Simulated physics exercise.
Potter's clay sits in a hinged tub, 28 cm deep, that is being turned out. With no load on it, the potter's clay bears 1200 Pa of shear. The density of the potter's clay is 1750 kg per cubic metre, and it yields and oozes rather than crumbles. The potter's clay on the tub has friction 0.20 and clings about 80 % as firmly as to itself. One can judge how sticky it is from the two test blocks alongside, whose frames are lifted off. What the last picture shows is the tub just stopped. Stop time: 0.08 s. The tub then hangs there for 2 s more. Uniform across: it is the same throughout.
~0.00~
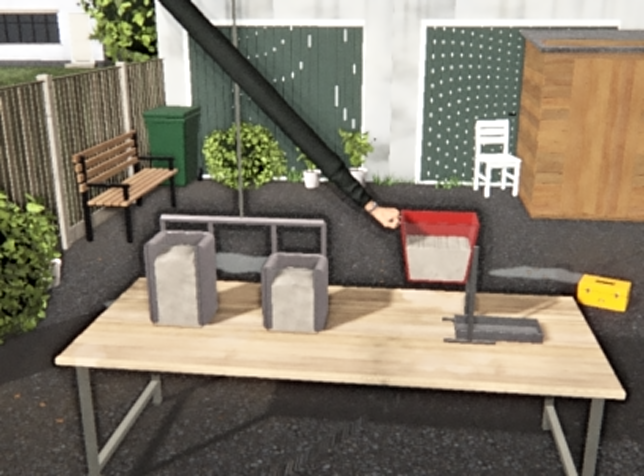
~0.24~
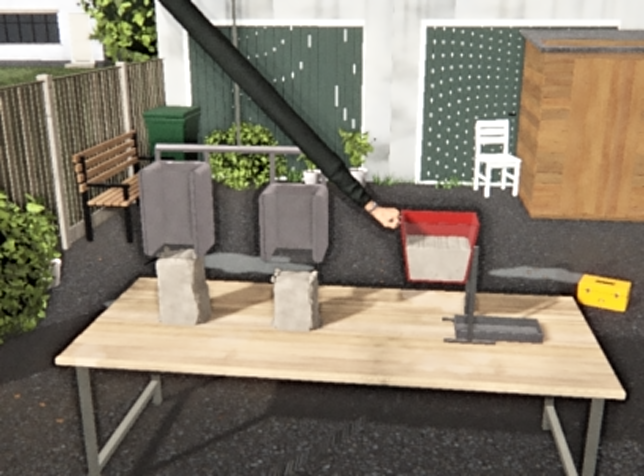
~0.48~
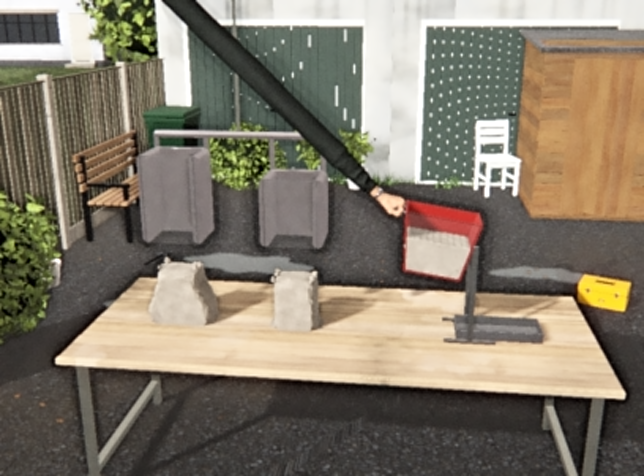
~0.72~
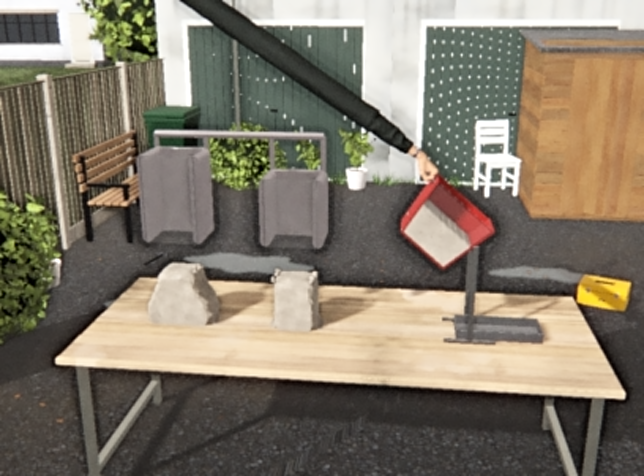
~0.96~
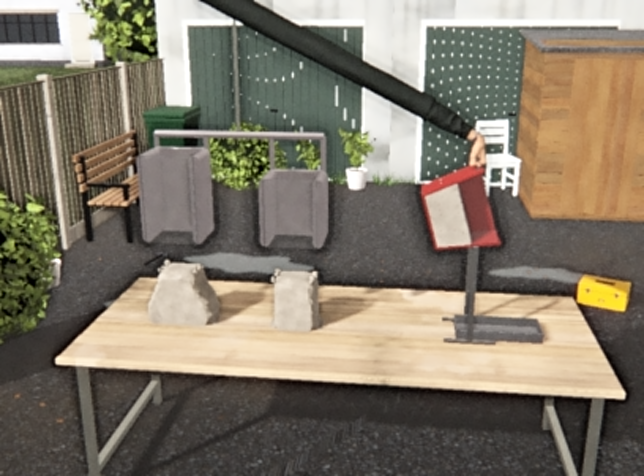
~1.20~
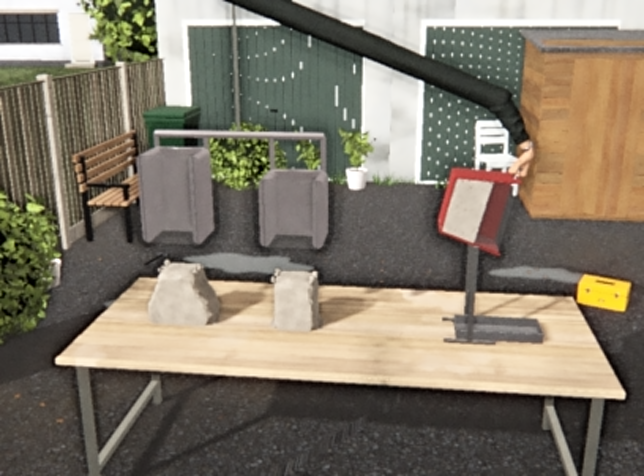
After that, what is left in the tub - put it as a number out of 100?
It works out at about 45 in every hundred.
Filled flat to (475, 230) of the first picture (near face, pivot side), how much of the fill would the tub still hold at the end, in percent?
In that case some 30 per cent.
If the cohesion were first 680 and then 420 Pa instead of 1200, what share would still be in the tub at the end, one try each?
Respectively, close to 35 % and close to 25 %.
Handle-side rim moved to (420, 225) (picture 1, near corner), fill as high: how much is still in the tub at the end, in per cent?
100 %, roughly.
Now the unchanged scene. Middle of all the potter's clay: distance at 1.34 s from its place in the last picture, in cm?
It has moved around 4 centimetres.
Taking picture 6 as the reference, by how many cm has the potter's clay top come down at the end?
Roughly 17 cm.
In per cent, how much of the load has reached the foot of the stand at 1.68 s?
About 0 per cent.
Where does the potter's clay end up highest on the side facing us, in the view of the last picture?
Roughly at pixel (486, 219).
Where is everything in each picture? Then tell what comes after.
Handle-side rim at (403, 222), tilt 0 degrees; top of the potter's clay at (465, 250); blocks stand 37 cm, 26 cm (left to right), in the first frame.
Handle-side rim at (403, 222), tilt 0 degrees; top of the potter's clay at (465, 250); blocks stand 34 cm, 26 cm (left to right), in the second frame.
Handle-side rim at (408, 212), tilt 9 degrees; top of the potter's clay at (410, 238); blocks stand 28 cm, 26 cm (left to right), in the third frame.
Handle-side rim at (439, 182), tilt 41 degrees; top of the potter's clay at (423, 207); blocks stand 27 cm, 26 cm (left to right), in the fourth frame.
Handle-side rim at (484, 173), tilt 74 degrees; top of the potter's clay at (455, 186); blocks stand 27 cm, 26 cm (left to right), in the fifth frame.
Handle-side rim at (521, 184), tilt 102 degrees; top of the potter's clay at (462, 181); blocks stand 27 cm, 26 cm (left to right), in the sixth frame.
After 1.34 s, the tub is at 102 degrees and holds 100 %.
After 1.51 s, the tub is at 102 degrees and holds 90 %.
After 1.68 s, the tub is at 102 degrees and holds 47 %.
After 1.85 s, the tub is at 102 degrees and holds 45 %.
After 3.20 s, at the end, the tub is at 102 degrees and holds 45 %.
